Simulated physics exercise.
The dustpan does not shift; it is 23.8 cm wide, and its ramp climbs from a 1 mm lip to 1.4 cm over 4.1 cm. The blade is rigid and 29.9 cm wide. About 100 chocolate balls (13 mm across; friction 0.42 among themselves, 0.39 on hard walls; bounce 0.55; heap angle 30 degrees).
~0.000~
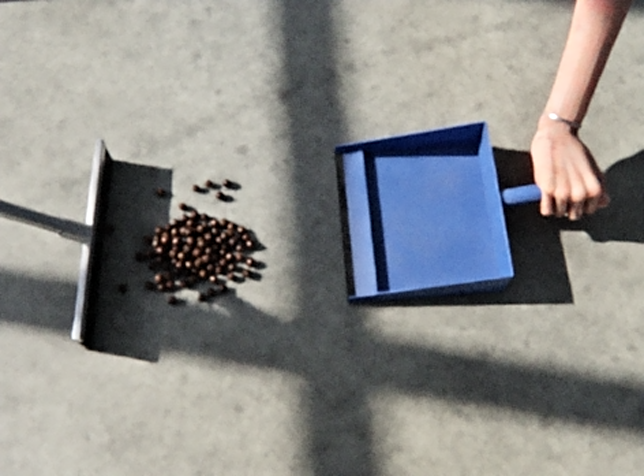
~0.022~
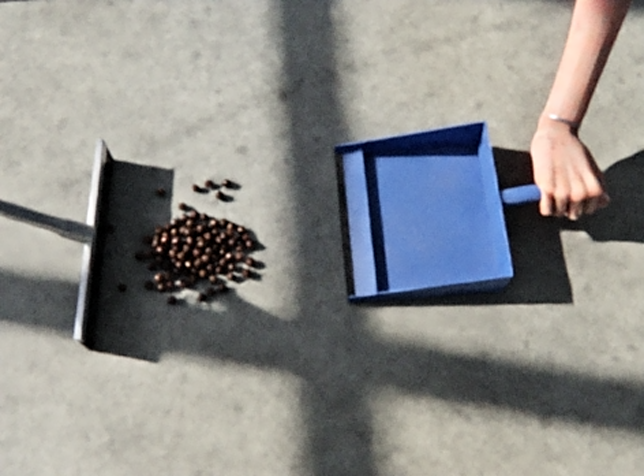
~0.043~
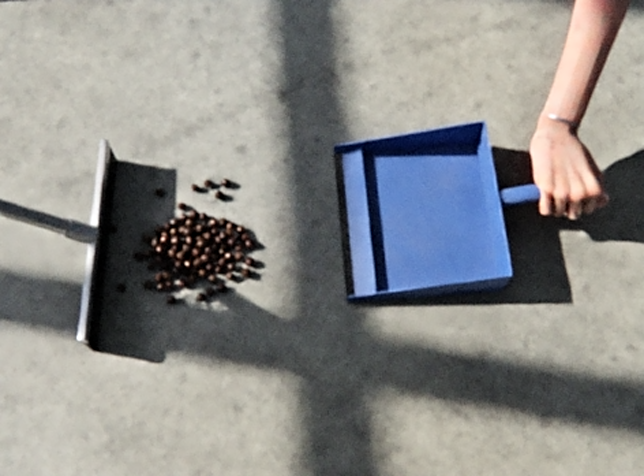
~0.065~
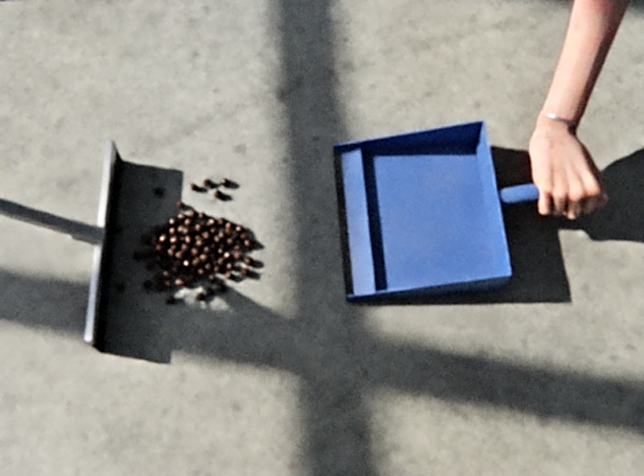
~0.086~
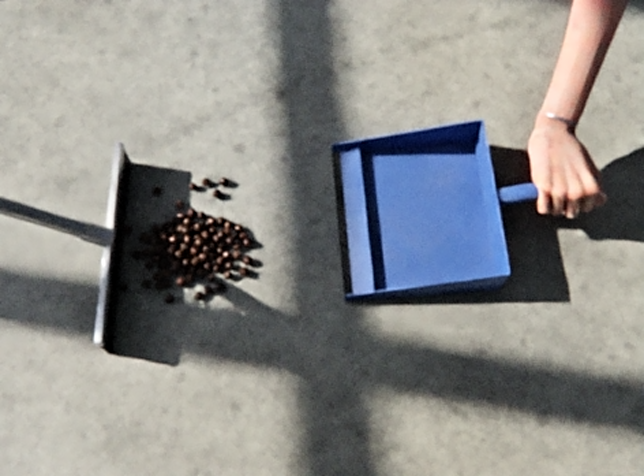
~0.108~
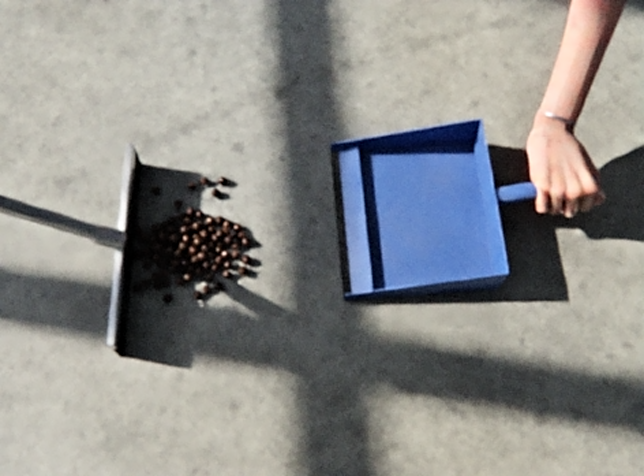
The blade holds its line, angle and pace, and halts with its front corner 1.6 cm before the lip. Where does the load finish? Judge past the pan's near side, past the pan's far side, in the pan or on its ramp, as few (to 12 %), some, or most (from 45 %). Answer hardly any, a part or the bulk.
Near side a part, far side hardly any, pan a part.
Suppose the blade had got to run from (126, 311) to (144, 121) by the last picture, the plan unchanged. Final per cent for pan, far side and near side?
Pan 30, far 15, near 25.
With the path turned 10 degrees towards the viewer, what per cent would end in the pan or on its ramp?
It would be near 20 per cent.
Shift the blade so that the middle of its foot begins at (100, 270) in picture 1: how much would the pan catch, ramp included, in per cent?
Some 30 per cent.
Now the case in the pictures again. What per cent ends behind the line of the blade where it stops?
Roughly 10 per cent.
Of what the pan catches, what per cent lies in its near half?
About 80 per cent.
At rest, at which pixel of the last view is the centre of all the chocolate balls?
Near (373, 265).
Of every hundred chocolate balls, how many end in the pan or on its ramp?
Roughly 35 per cent.
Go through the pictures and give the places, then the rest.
Blade from (79, 338) to (101, 145), moved 0.0 cm, 0 of the pieces shifted so far; middle of the pieces at (196, 249); pan at (429, 219), in the first picture.
Blade from (80, 338) to (103, 145), moved 0.2 cm, 0 of the pieces shifted so far; middle of the pieces at (196, 249), in the second picture.
Blade from (84, 339) to (106, 145), moved 0.9 cm, 1 of the pieces shifted so far; middle of the pieces at (196, 248), in the third picture.
Blade from (91, 340) to (112, 146), moved 2.0 cm, 1 of the pieces shifted so far; middle of the pieces at (195, 248), in the fourth picture.
Blade from (100, 342) to (121, 147), moved 3.4 cm, 2 of the pieces shifted so far; middle of the pieces at (193, 247), in the fifth picture.
Blade from (113, 345) to (132, 149), moved 5.4 cm, 2 of the pieces shifted so far; middle of the pieces at (192, 246); pan at (425, 217). Its pace works out near 0.93 m/s, heading 17 degrees towards the viewer's side, in the sixth picture.
After 0.27 s, middle of the blade 16 cm from the lip; 0 % over the lip, far side 0 %, near side 15 %.
Then, at 0.38 s, middle of the blade 6 cm from the lip; 0 % over the lip, far side 5 %, near side 25 %.
After 0.62 s, middle of the blade 3 cm from the lip; 45 % over the lip, far side 5 %, near side 30 %.
At rest (1.8 s), near side 30 %, far side 5 %, pan 35 %, in front of the lip or behind the blade 30 %.
